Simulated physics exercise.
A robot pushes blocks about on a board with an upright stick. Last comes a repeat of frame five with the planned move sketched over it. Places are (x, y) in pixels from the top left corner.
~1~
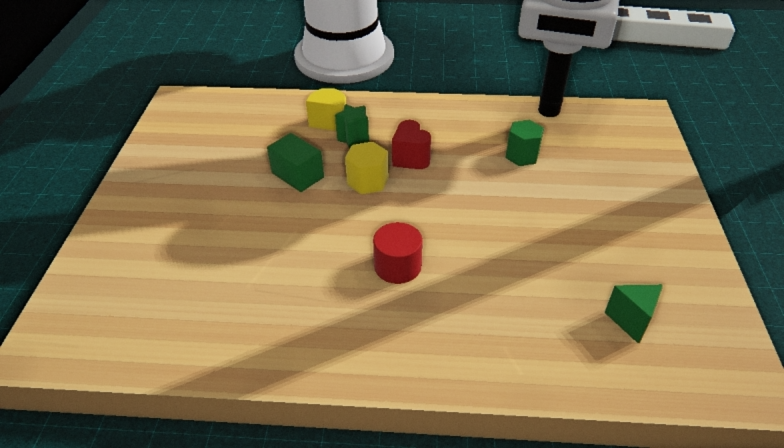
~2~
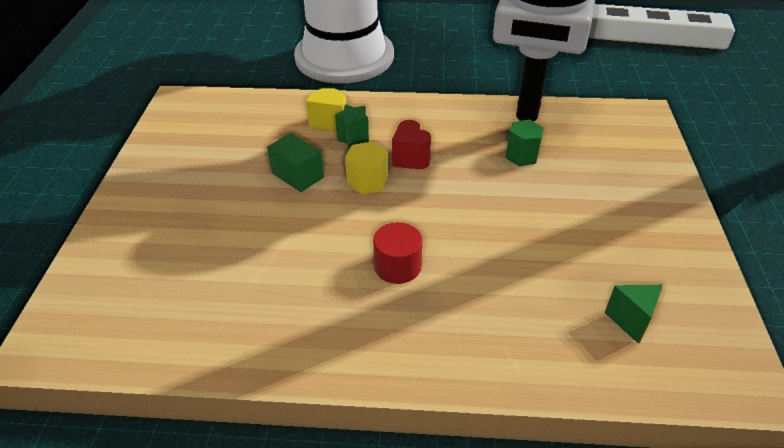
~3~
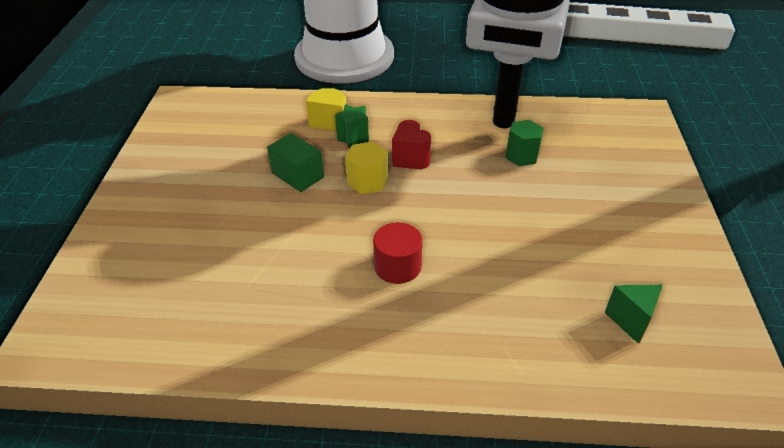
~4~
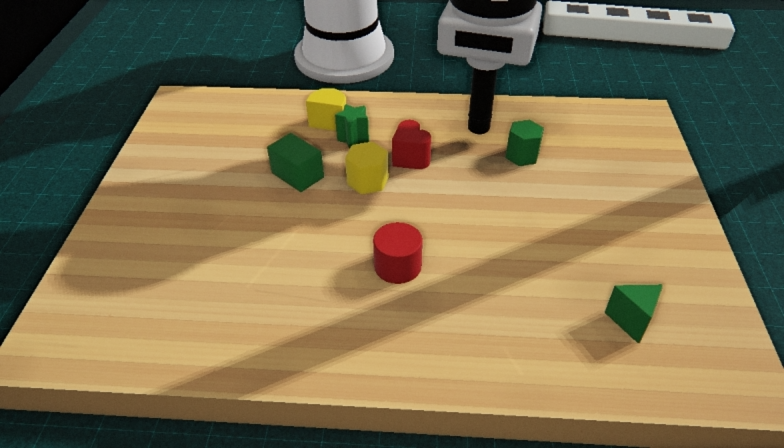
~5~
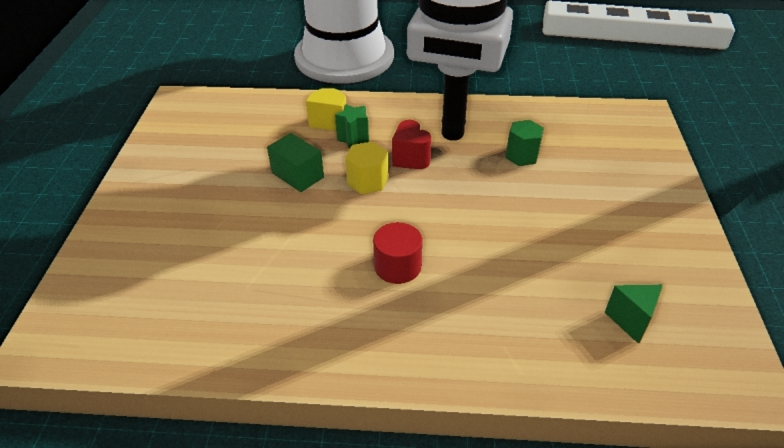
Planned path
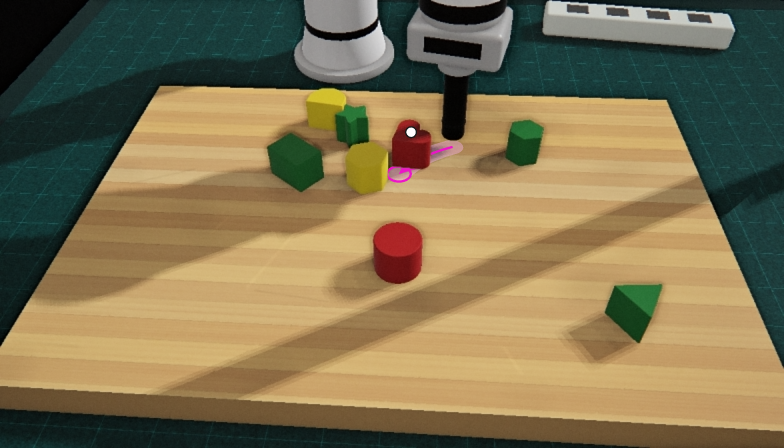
A black upright stick moves left across the board's far side toward the red heart.
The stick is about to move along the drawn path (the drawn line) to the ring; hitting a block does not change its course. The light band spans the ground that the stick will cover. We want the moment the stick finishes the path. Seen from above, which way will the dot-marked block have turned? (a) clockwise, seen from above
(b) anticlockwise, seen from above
Letter a.
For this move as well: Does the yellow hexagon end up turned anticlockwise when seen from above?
That would be a yes.
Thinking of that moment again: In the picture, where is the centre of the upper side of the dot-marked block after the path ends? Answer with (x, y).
By then it is at (375, 142).
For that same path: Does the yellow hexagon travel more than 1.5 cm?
Short answer: Yes.
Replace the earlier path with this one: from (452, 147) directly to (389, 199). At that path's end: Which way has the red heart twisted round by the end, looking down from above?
Seen from overhead, it turns clockwise.
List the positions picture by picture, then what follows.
In the first picture, lower end of the stick (549, 112), tops of blocks, green star-shaped block (352, 112), yellow hexagon (367, 154), red heart (411, 132).
In the second picture, stick (527, 117), blocks as before.
In the third picture, stick (503, 123), blocks as before.
In the fourth picture, stick (479, 129), blocks as before.
In the fifth picture, stick (453, 135), green star-shaped block (352, 112), yellow hexagon (367, 154), red heart (411, 132).
The drawn path runs from (452, 147) through (423, 158) to (399, 174); the dot is on the red heart.
The first path, step by step. Halfway along, stick (423, 146); red heart (400, 137).
At the end, stick (399, 162); green star-shaped block not moved; yellow hexagon (347, 159), turned 40° anticlockwise; red heart (375, 142), turned 50° clockwise.
